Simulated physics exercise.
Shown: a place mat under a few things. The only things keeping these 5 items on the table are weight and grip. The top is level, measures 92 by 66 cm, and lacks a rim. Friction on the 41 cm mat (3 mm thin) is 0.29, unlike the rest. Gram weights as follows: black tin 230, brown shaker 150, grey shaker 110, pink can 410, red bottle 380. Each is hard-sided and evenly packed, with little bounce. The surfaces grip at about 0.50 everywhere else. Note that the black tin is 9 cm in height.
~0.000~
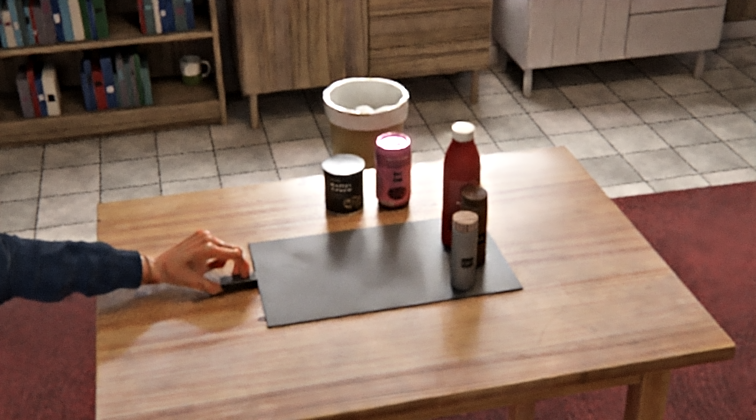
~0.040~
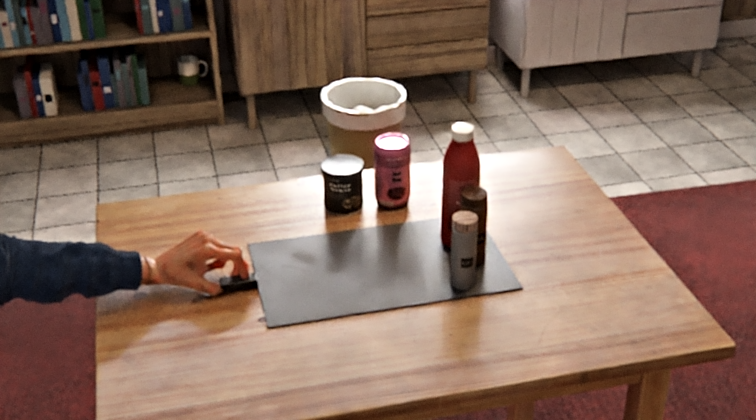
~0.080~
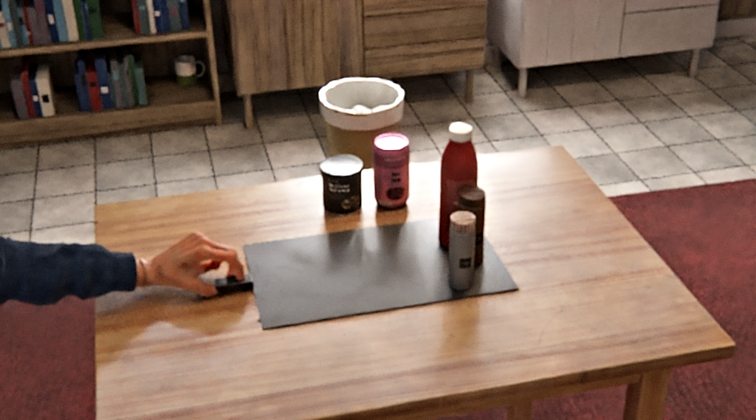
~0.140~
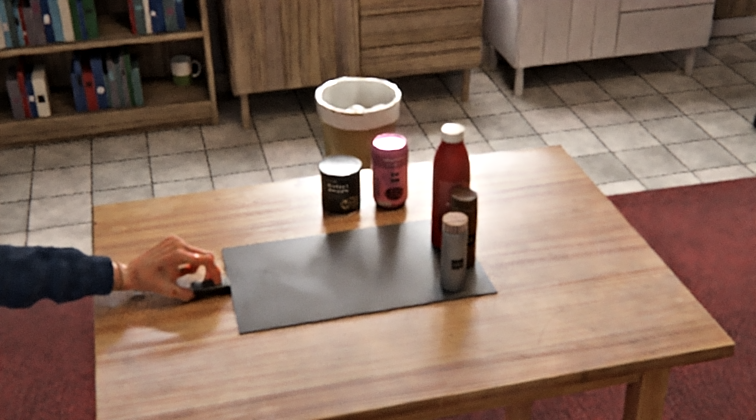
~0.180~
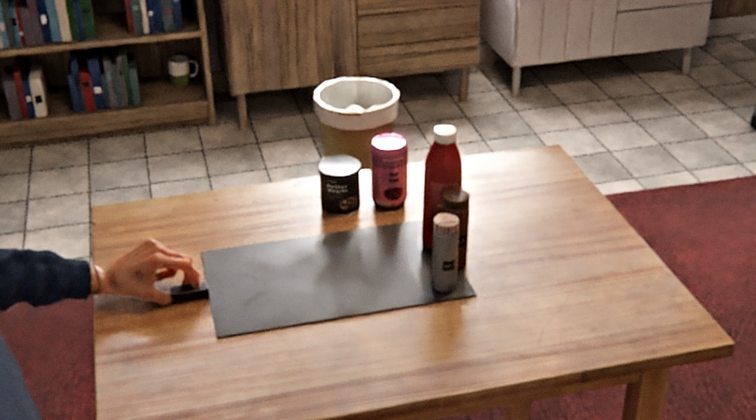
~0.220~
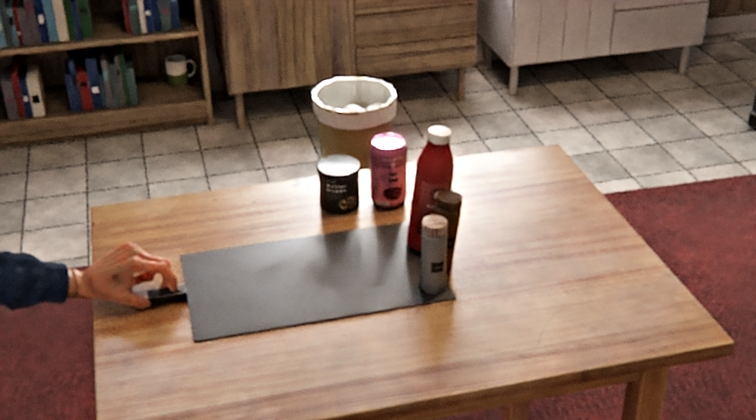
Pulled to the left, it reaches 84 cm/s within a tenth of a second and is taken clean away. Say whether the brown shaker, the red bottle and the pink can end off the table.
Outcome: The brown shaker is retained on the tabletop; the red bottle is retained on the tabletop; the pink can is retained on the tabletop.
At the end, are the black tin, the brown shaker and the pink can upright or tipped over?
In the last frame the black tin remains up, the brown shaker does not stay up and the pink can remains up.
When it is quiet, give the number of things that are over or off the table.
The answer: 2.
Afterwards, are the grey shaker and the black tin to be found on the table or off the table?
The grey shaker winds up out of bounds; the black tin stays within bounds.
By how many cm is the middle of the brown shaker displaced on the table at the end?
Roughly 16 centimetres.
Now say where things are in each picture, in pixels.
In the first picture, 0 cm of pull; brown shaker (474, 227); red bottle (461, 185); pink can (393, 172).
In the second picture, 0 cm of pull; black tin (343, 185); grey shaker (464, 250).
In the third picture, 1 cm of pull; black tin (342, 186); grey shaker (462, 251).
In the fourth picture, 4 cm of pull; black tin (341, 186); grey shaker (454, 252).
In the fifth picture, 8 cm of pull; red bottle (442, 187) shifted 3 cm; black tin (340, 186).
In the sixth picture, 11 cm of pull; red bottle (433, 189) at 6° to upright; pink can (388, 172).
Around 0.42 s, 28 cm of pull; brown shaker at 29° to upright near (413, 235); red bottle at 12° to upright near (400, 192); grey shaker at 8° to upright.
Around 0.62 s, 45 cm of pull; brown shaker on its side near (378, 263); red bottle at 17° to upright near (394, 193); grey shaker at 12° to upright.
Around 1.02 s, 78 cm of pull; grey shaker now off the table; brown shaker on its side near (378, 263); red bottle at 7° to upright near (420, 191).
Around 1.32 s, 84 cm of pull; brown shaker on its side near (378, 263); red bottle at 5° to upright near (407, 193).
Finally (2.3 s), off the table, grey shaker; on their side or leaning hard on the table, brown shaker; not toppled but over 6 cm from the start, red bottle; the other 2 still in place (within 6 cm). Final places as that camera would see them, brown shaker near (378, 263), red bottle near (413, 193).
